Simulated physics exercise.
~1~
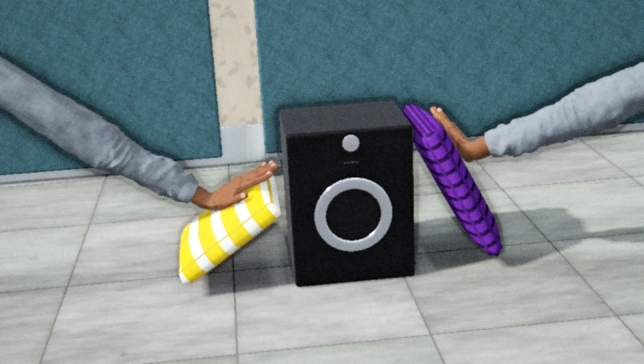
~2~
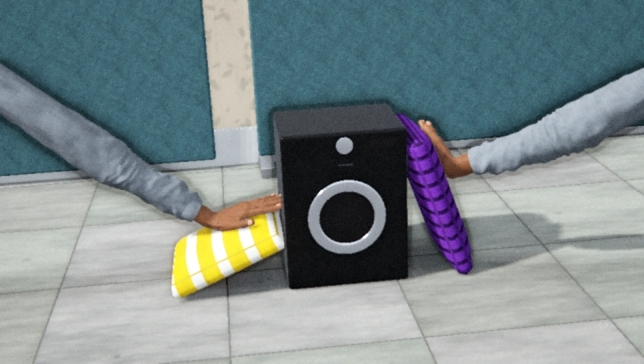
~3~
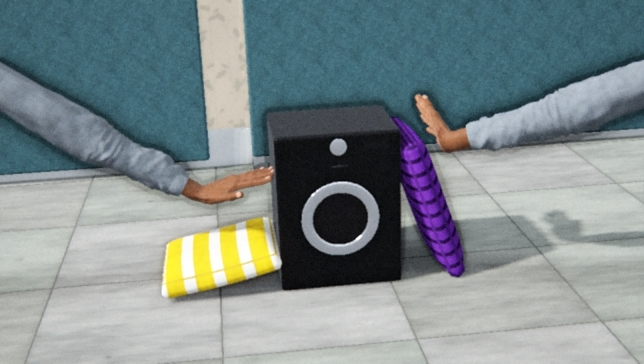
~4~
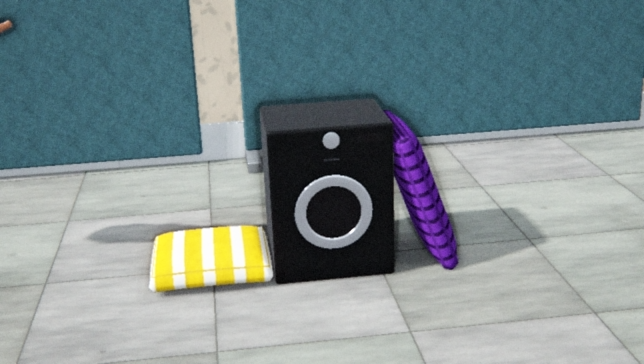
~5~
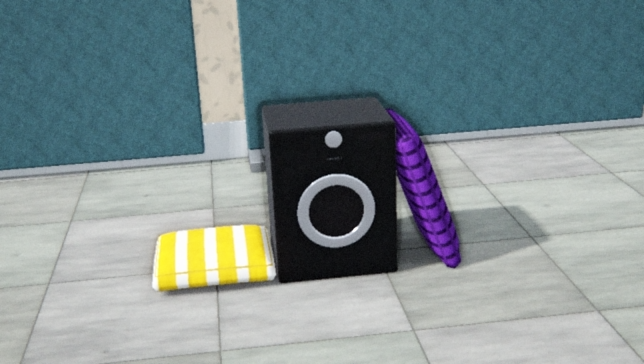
At first, two hands in grey sleeves press a yellow and white striped cushion against the left side of a black box-shaped machine and a purple ribbed pillow against its right side, on a bare tiled floor. The yellow cushion sinks lower under the left hand while the purple pillow settles into a steeper lean. The right hand lets go and draws back, and the left hand comes away too as the cushion slips down. Both arms leave the view. In the end, the yellow cushion lies flat on the floor beside the machine, while the purple pillow still leans against it.
